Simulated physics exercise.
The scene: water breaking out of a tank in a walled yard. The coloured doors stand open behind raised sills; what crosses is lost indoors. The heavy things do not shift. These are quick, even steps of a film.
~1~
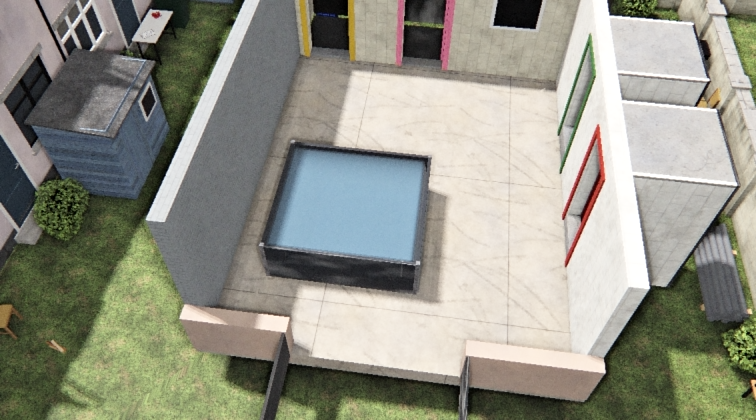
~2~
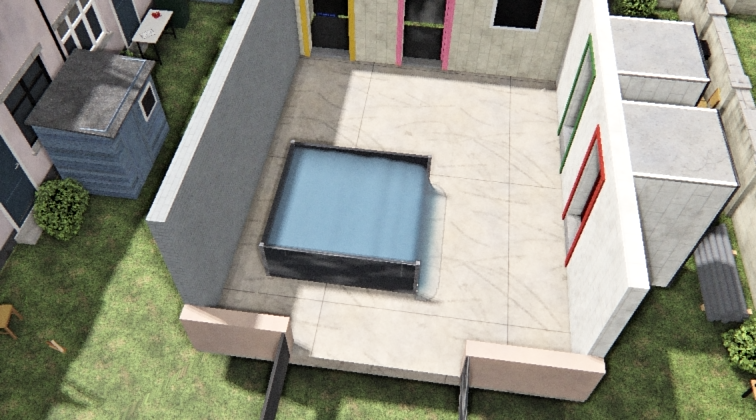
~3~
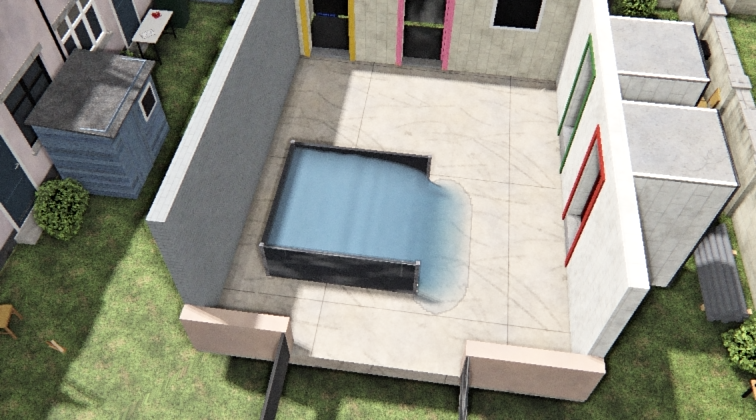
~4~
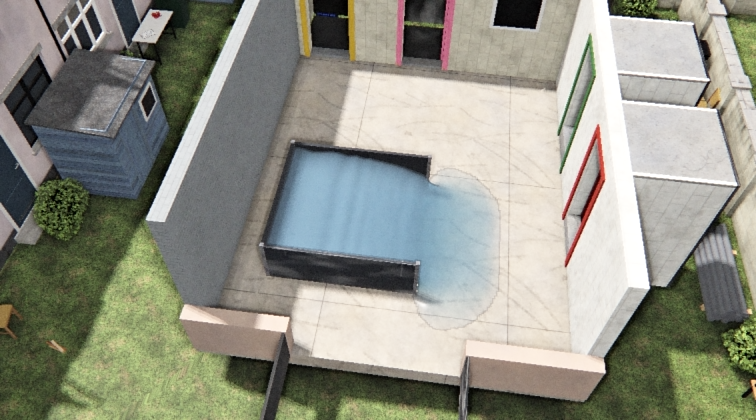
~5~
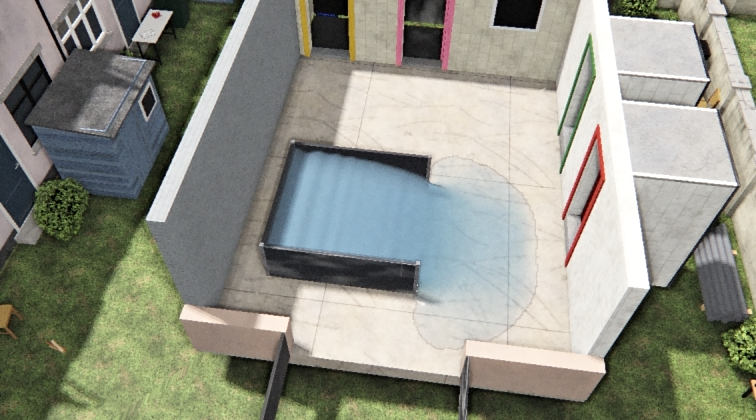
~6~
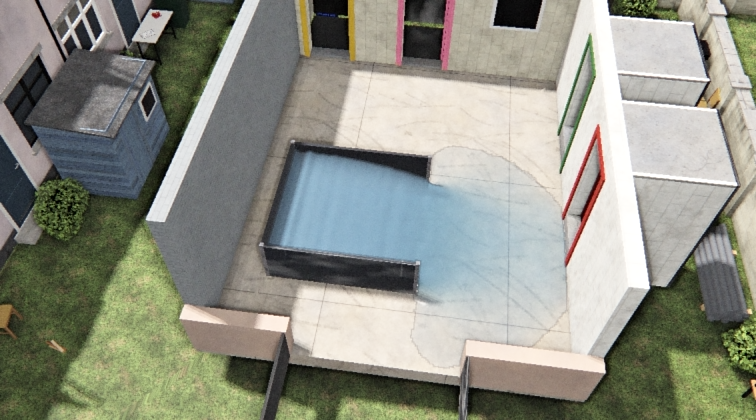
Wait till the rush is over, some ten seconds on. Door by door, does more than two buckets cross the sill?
The green door admits no more than that; the yellow door lets in a lot; the red door lets in a lot; the pink door lets in a lot.
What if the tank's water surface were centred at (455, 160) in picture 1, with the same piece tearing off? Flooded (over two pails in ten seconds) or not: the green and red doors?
In short: The green one is over; the red one passes that mark.
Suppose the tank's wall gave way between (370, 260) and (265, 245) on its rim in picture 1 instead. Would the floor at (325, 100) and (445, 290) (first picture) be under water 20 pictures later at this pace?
One after the other: Wet, dry.
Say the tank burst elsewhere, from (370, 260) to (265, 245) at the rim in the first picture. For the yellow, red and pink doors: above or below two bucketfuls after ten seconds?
Then: Yellow takes more; red takes less; pink keeps below it.
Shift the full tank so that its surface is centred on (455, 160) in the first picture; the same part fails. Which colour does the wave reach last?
That is the yellow door.
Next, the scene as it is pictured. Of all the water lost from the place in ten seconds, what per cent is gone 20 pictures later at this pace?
Near 45 in a hundred.
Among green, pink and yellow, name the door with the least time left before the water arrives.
The green-painted one.
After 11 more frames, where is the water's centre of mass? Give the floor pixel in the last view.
Roughly at (459, 240).
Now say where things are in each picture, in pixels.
The water tank at (351, 202) is whole and still, in the first frame.
The front is at (418, 298), out from the gap at (420, 226), in the second frame.
The front is at (440, 307), out from the gap at (420, 229), in the third frame.
Water pours out at (420, 230) and has run to (465, 320), in the fourth frame.
The front is at (491, 334), out from the gap at (420, 230), in the fifth frame.
The front is at (565, 300), out from the gap at (420, 231), in the sixth frame.
A moment on, water covers 35 % of the floor; the green door wet at the sill, nothing in, the yellow door not reached, the red door far over two buckets in, the pink door not reached.
Next, water covers 35 % of the floor; the green door wet at the sill, nothing in, the yellow door not reached, the red door far over two buckets in, the pink door not reached.
Then, water covers 55 % of the floor; the green door wet at the sill, nothing in, the yellow door not reached, the red door far over two buckets in, the pink door wet at the sill, nothing in.
Later, water covers 90 % of the floor; the green door wet at the sill, nothing in, the yellow door under two buckets in, the red door far over two buckets in, the pink door over two buckets in.
In the end, water covers 100 % of the floor; the green door wet at the sill, nothing in, the yellow door over two buckets in, the red door far over two buckets in, the pink door over two buckets in.
